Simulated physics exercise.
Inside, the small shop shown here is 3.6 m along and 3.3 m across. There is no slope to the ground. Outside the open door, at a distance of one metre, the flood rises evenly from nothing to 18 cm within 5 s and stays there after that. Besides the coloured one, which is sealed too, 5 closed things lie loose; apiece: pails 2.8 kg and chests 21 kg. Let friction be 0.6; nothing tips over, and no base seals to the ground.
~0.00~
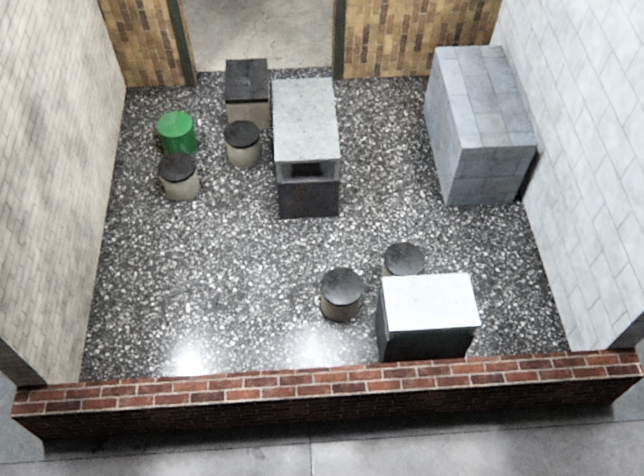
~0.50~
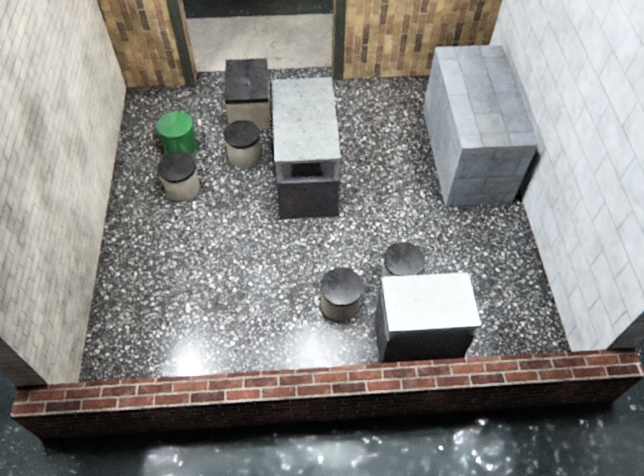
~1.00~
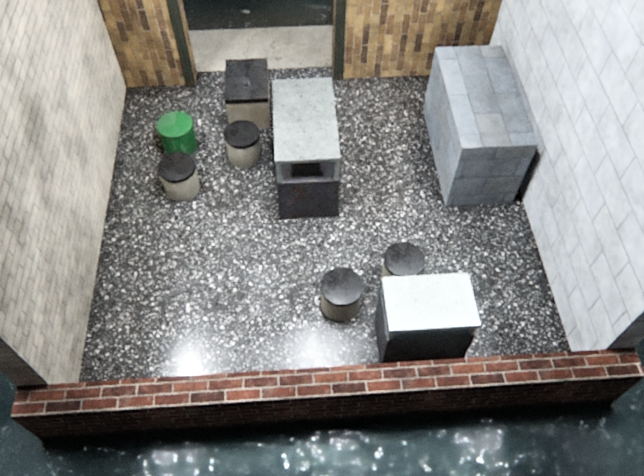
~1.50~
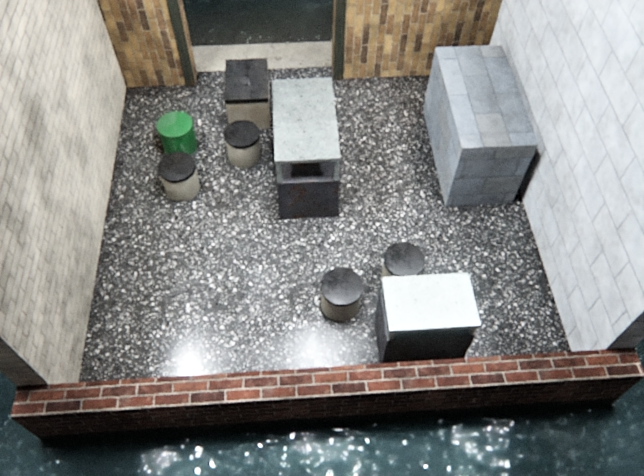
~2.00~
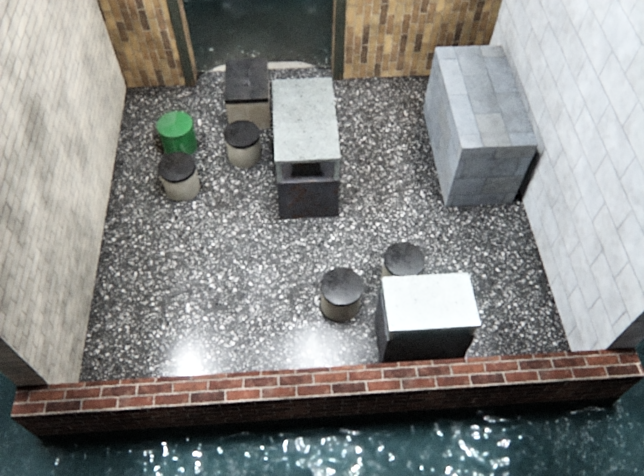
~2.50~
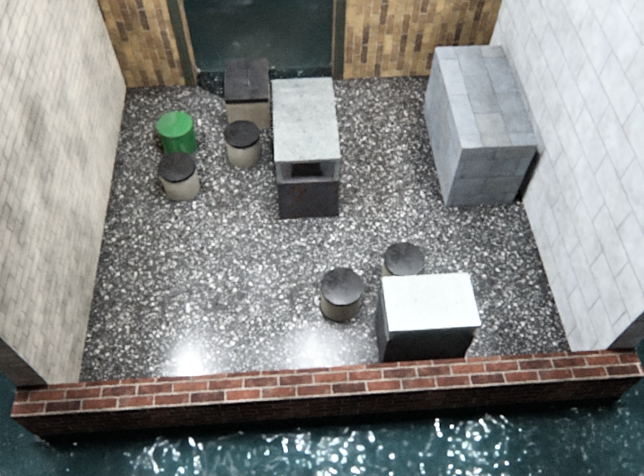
Small shop with a green pail, dark-topped pails and blocky chests staying still as dark water spreads outside and reaches the doorway.
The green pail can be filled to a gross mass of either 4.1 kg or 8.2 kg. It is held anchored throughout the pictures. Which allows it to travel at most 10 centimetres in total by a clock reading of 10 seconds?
Neither filling is enough.
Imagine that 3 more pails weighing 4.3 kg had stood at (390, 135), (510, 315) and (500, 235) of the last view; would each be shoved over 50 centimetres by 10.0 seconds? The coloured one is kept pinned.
Note, in sequence: Exceeded, not exceeded, not exceeded.
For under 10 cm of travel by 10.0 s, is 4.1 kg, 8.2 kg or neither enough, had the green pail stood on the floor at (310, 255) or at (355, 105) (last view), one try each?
In order, heavier load succeeds alone and heavier load succeeds alone.
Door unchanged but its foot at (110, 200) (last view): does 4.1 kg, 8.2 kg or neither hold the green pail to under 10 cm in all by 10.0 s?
Result: Neither option suffices.
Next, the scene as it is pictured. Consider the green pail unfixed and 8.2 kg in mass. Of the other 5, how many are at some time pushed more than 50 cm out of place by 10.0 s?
The tally stands at 5.
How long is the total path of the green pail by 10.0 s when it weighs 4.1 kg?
Path length near 250 cm.
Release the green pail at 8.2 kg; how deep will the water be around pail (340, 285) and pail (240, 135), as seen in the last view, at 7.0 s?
First about 3 cm, second about 3 cm.
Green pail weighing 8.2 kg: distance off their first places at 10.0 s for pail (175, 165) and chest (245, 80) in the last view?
140 cm and 150 cm respectively.
After 3.5 s the green pail would be 0 cm from its start with 4.1 kg and 0 cm from its start with 8.2 kg; 0 cm of water round it then.
After 4.5 s the green pail would be 0 cm from its start with 4.1 kg and 0 cm from its start with 8.2 kg; 3 cm of water round it then.
After 7.0 s the green pail would be 182 cm from its start with 4.1 kg and 30 cm from its start with 8.2 kg; 8 cm of water round it then.
After 10.0 s the green pail would be 223 cm from its start with 4.1 kg and 141 cm from its start with 8.2 kg; 11 cm of water round it then.
